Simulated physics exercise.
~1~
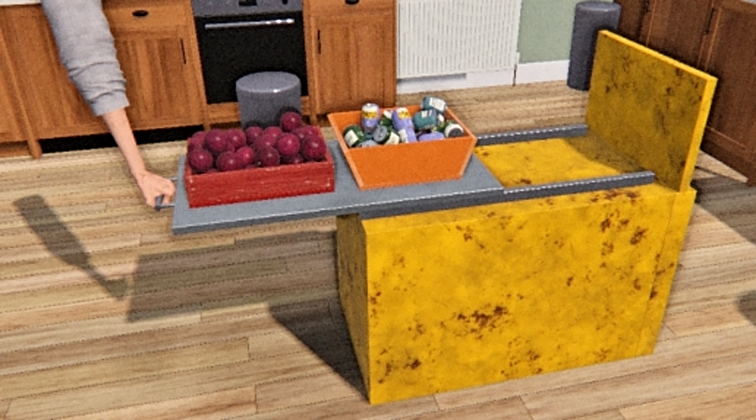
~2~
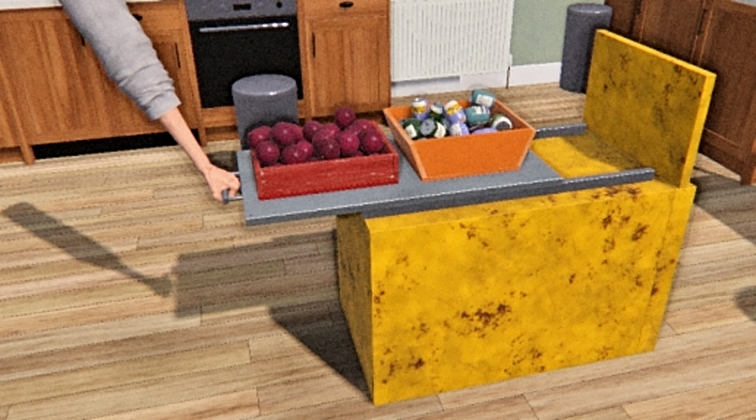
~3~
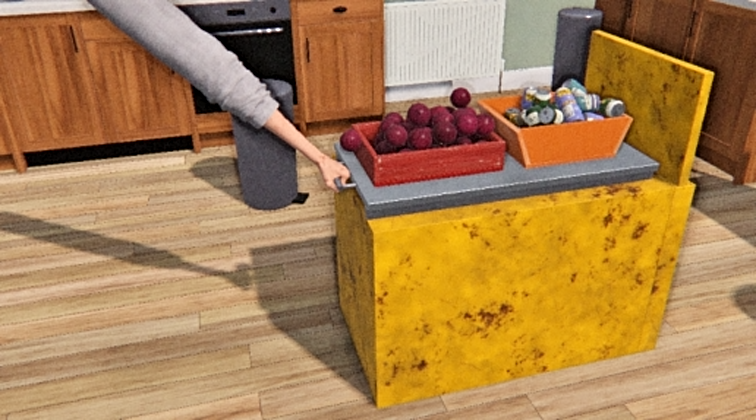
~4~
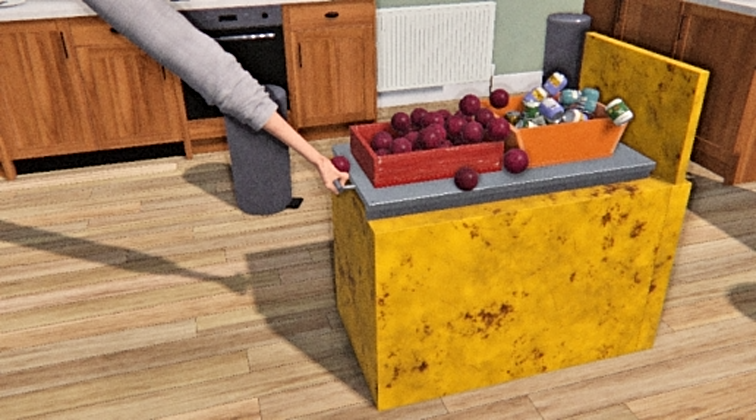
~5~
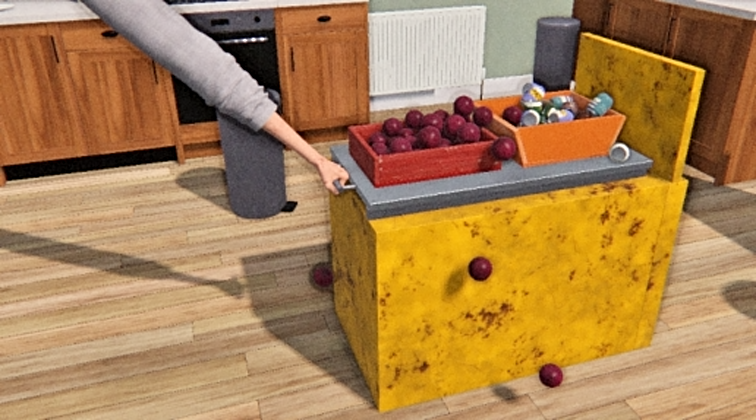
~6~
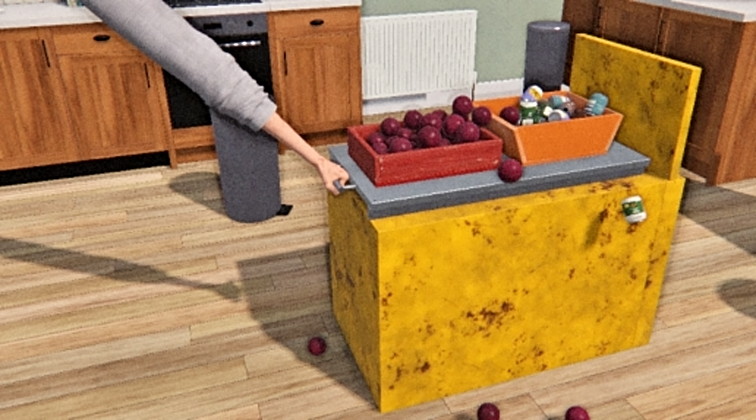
In a kitchen, a hand shoved a grey shelf carrying a red basket of onions and an orange basket of cans right, into a rusty yellow unit; it stopped abruptly, and several onions and a can tumbled off, leaving most still in their baskets.
